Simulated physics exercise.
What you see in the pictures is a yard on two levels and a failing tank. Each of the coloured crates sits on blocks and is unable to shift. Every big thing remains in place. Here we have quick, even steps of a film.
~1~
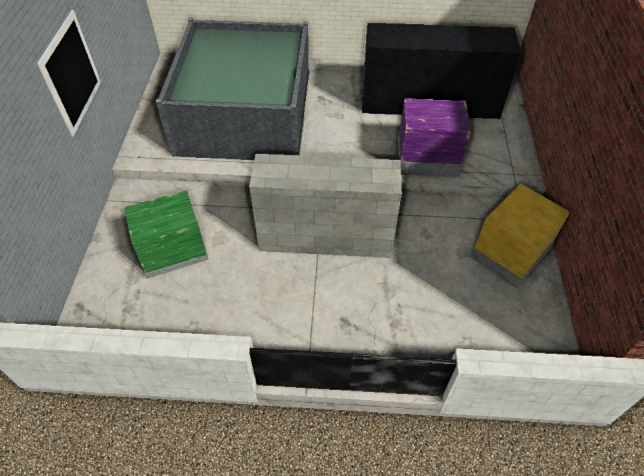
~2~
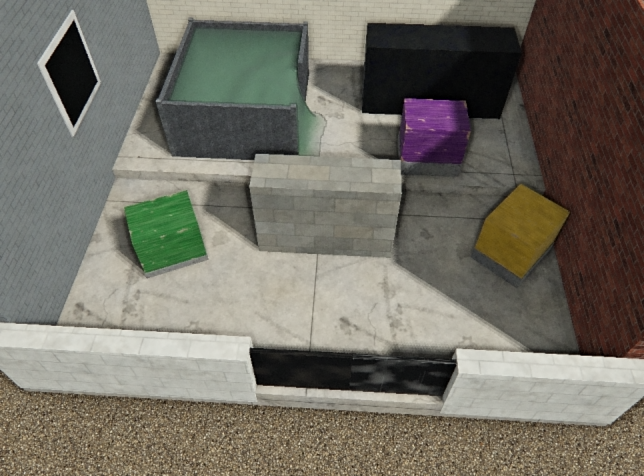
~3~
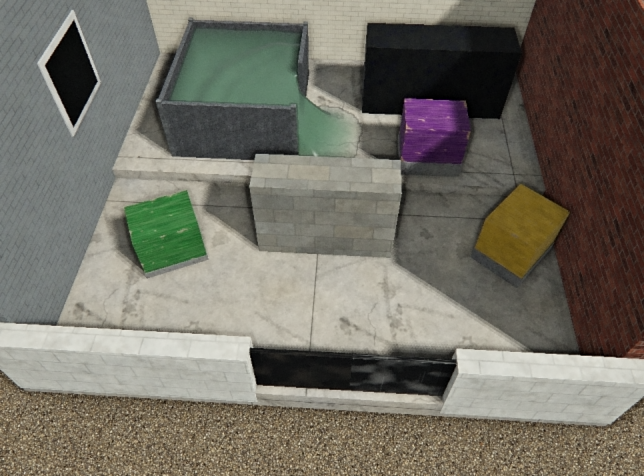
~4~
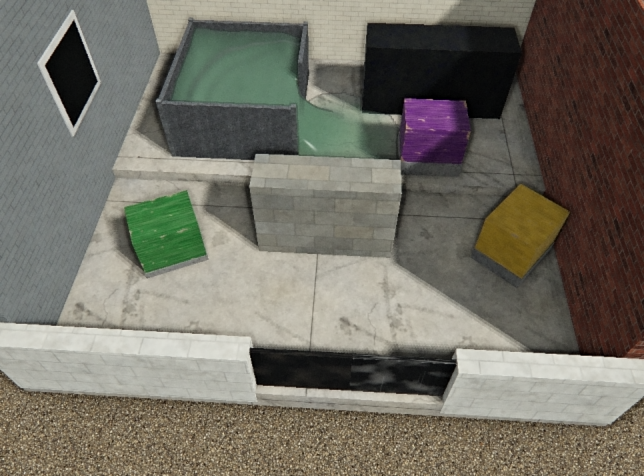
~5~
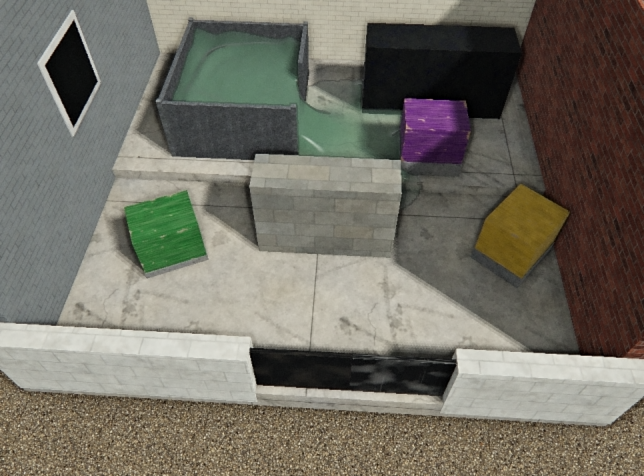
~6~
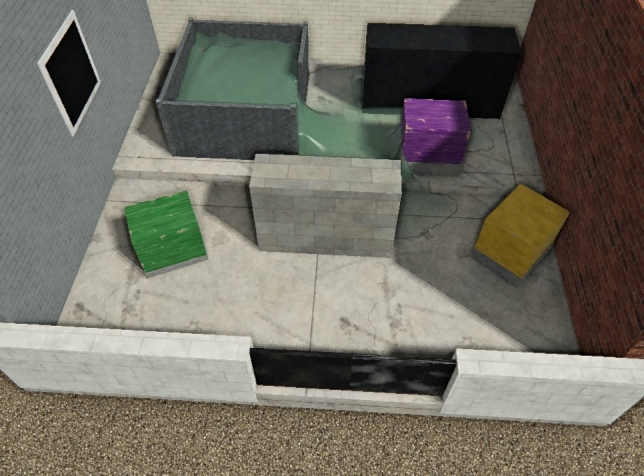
Green water pours from the tank's right side and spreads rightward past the purple crate.
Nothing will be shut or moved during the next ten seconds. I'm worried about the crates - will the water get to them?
In order: The purple crate ends up with water on it; the green crate ends up with water on it; the yellow crate ends up with water on it.
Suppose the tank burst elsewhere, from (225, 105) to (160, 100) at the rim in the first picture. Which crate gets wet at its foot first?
First: The crate marked green.
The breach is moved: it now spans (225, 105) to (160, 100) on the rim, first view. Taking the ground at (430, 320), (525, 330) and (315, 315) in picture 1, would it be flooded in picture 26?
Taken in turn, that's reached, reached, and finally reached.
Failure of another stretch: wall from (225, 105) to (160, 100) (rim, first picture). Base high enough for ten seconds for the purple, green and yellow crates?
Well, purple stays clear and green is doused, but yellow is doused.
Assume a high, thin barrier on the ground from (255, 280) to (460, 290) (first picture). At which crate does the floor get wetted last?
I'd go with the green crate.
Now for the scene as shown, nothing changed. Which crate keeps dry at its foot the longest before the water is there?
The green crate, as I see it.
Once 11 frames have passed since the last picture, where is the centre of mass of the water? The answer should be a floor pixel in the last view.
Centre: Close to (343, 146).
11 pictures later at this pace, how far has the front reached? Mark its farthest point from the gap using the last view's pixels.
The farthest point of the front sits at (579, 389).
A moment on, water covers 30 % of the floor; the purple crate water round its plinth, the green crate not reached, the yellow crate water round its plinth.
Next, water covers 50 % of the floor; the purple crate water round its plinth, the green crate not reached, the yellow crate water round its plinth.
Then, water covers 65 % of the floor; the purple crate water round its plinth, the green crate water round its plinth, the yellow crate water round its plinth.
Later, water covers 90 % of the floor; the purple crate water round its plinth, the green crate water round its plinth, the yellow crate water round its plinth.
In the end, water covers 95 % of the floor; the purple crate was topped, the green crate was topped, the yellow crate was topped.
